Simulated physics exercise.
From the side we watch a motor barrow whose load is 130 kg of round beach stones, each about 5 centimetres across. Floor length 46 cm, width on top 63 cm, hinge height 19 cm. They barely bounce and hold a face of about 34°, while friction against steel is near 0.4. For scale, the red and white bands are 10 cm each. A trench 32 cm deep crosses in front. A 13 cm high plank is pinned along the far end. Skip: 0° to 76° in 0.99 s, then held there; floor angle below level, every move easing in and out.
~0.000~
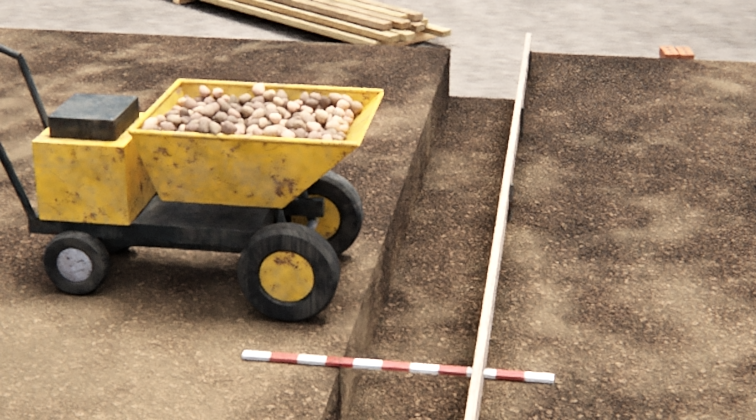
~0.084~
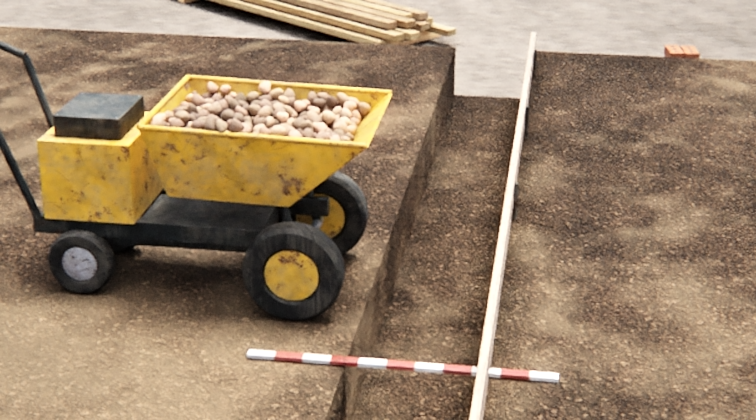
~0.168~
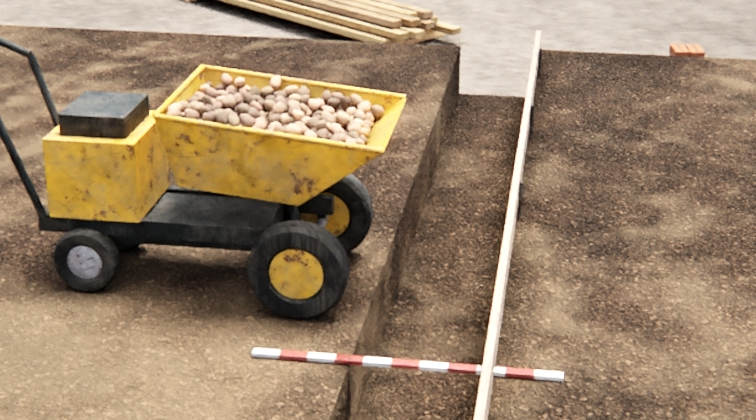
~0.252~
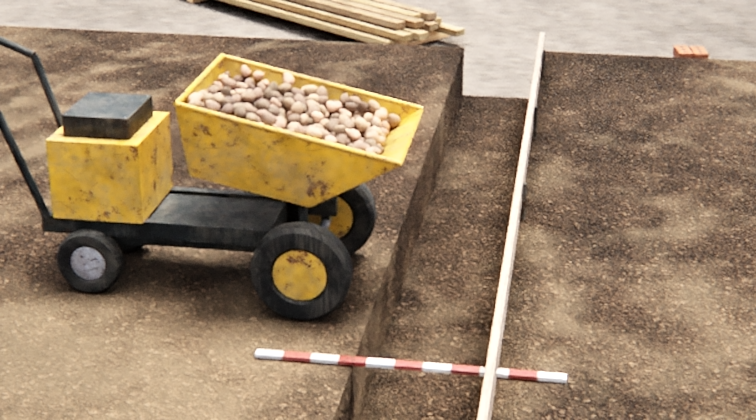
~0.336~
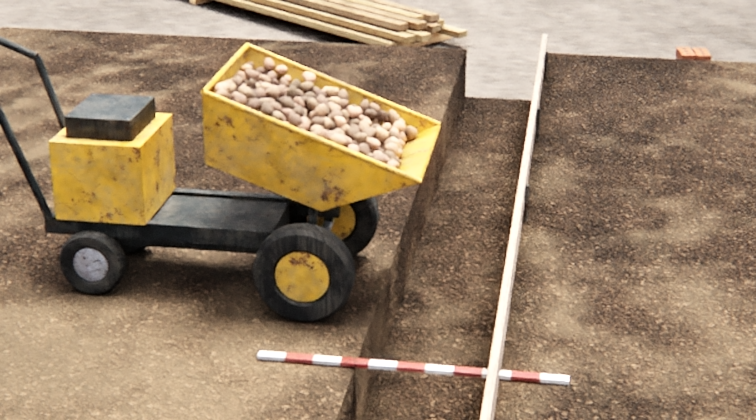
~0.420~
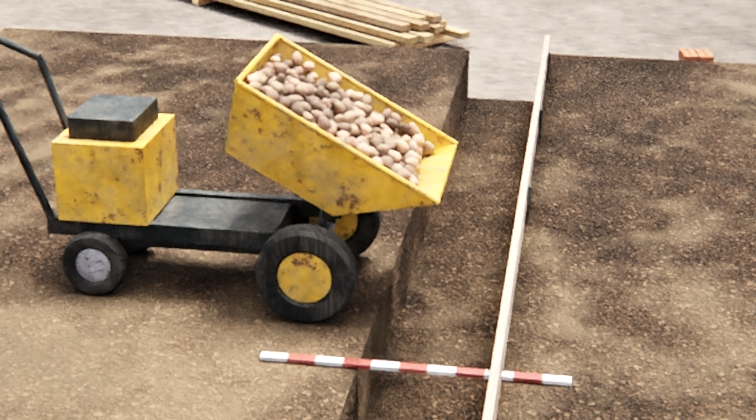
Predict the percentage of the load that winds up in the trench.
My prediction is about 67 per cent.
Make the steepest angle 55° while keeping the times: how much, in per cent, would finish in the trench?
In that case near 45 per cent.
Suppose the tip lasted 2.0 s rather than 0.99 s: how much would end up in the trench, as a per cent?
Expected share: Around 65%.
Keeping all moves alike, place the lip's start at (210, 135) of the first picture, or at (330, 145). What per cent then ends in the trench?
Close to 65 percent in the first case, 95 percent in the second.
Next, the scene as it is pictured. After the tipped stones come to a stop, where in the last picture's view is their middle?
(484, 351).
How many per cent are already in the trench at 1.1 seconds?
Roughly 30% by that time.
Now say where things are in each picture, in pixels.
Lip at (358, 145), floor tilted 0°, highest stones at (254, 107), in the first picture.
The skip is at 2°, its lip at (367, 146); the top of the load is at (248, 105); the stones move at 0.3 m/s on average, in the second picture.
Lip at (382, 151), floor tilted 6°, highest stones at (234, 93); the stones move at 0.5 m/s on average, in the third picture.
Lip at (401, 164), floor tilted 12°, highest stones at (239, 84); the stones move at 0.7 m/s on average, in the fourth picture.
Lip at (420, 181), floor tilted 20°, highest stones at (252, 76); the stones move at 0.9 m/s on average, in the fifth picture.
The skip is at 29°, its lip at (439, 203); the top of the load is at (278, 69); the stones move at 1.0 m/s on average, in the sixth picture.
After 0.7 s the floor is at 64°; 99 % in the skip, 1 % in the trench; the foremost stones are at (488, 277).
After 1.1 s the floor is at 76°; 48 % in the skip, 30 % in the trench, 22 % past the trench; the foremost stones are at (624, 289).
After 1.4 s the floor is at 76°; 15 % in the skip, 53 % in the trench, 32 % past the trench; the foremost stones are past the picture's edge.
After 3.4 s the floor is at 76°; 0 % in the skip, 67 % in the trench, 33 % past the trench; the foremost stones are past the picture's edge.
